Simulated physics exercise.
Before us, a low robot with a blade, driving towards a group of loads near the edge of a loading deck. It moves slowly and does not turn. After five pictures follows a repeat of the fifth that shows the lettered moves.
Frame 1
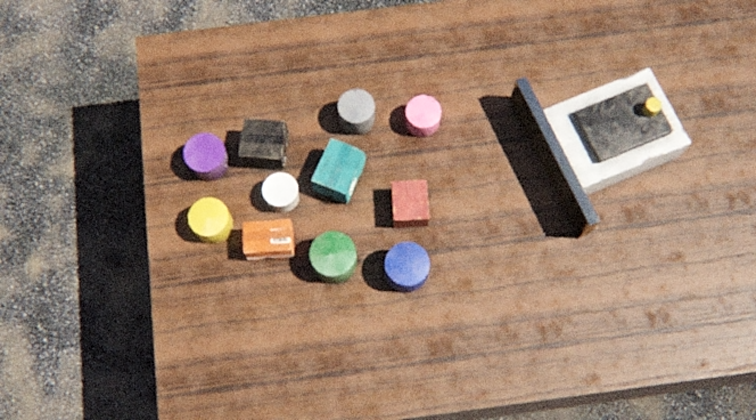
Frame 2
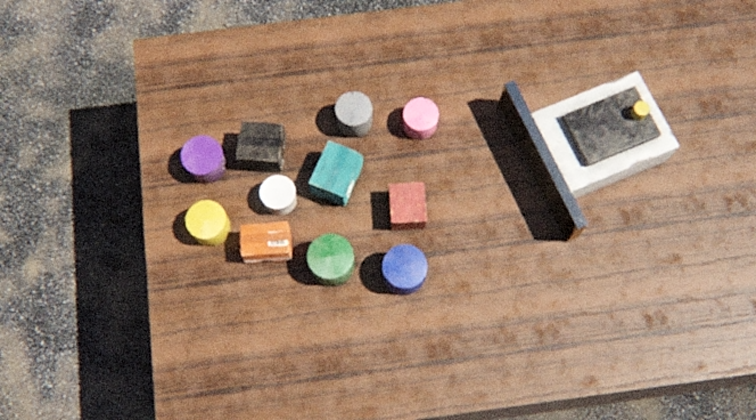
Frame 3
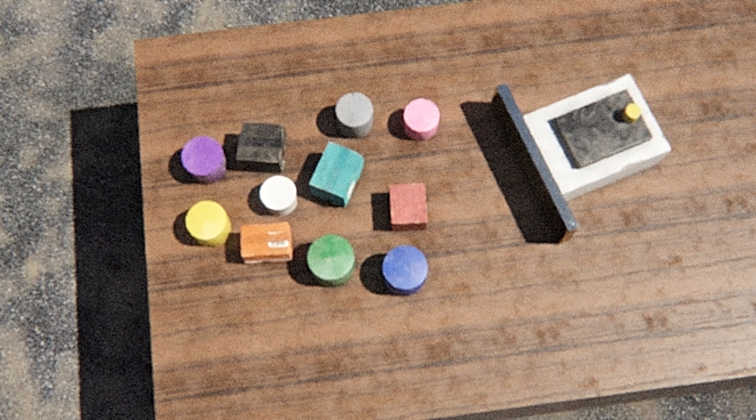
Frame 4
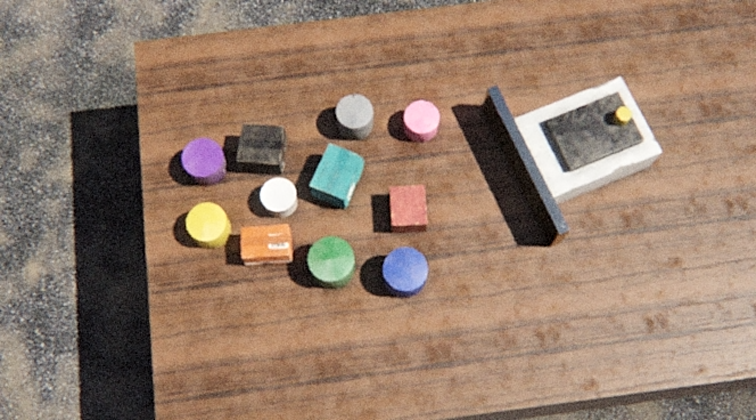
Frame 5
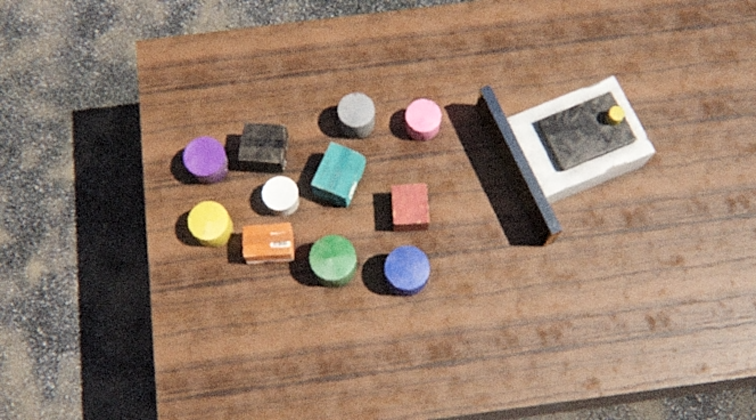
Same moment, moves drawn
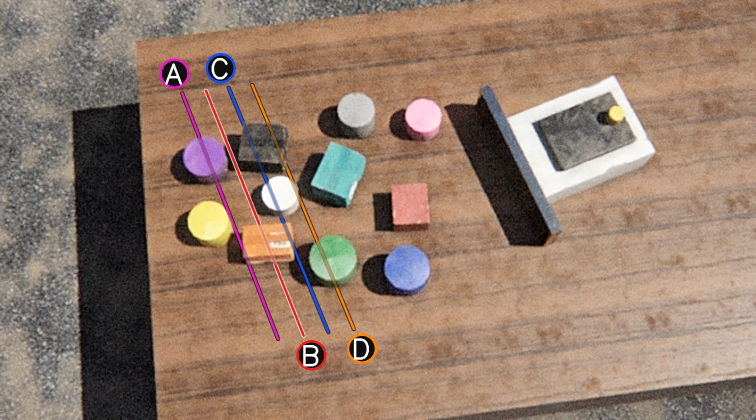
Low white robot with a dark blade creeping left across a wooden deck towards a still group of coloured cylinders and boxes.
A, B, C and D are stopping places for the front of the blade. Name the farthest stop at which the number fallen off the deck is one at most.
Line A.
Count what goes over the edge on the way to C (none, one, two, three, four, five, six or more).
By then, none.
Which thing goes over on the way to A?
It is the purple pail.
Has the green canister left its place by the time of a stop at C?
By then, yes.
On the marked copy, A at (228, 211); B at (253, 208); C at (276, 205); D at (301, 202).
Following A. Soon after the start, robot (477, 146); grey canister (348, 115); pink canister (370, 142).
Later, robot (371, 159); purple pail (188, 164); black box (229, 152).
In the end, robot (290, 169); purple pail over the edge; black box (150, 156); one fallen.
As for the rest, B is within the limit but short; C is within the limit but short; D is within the limit but short.
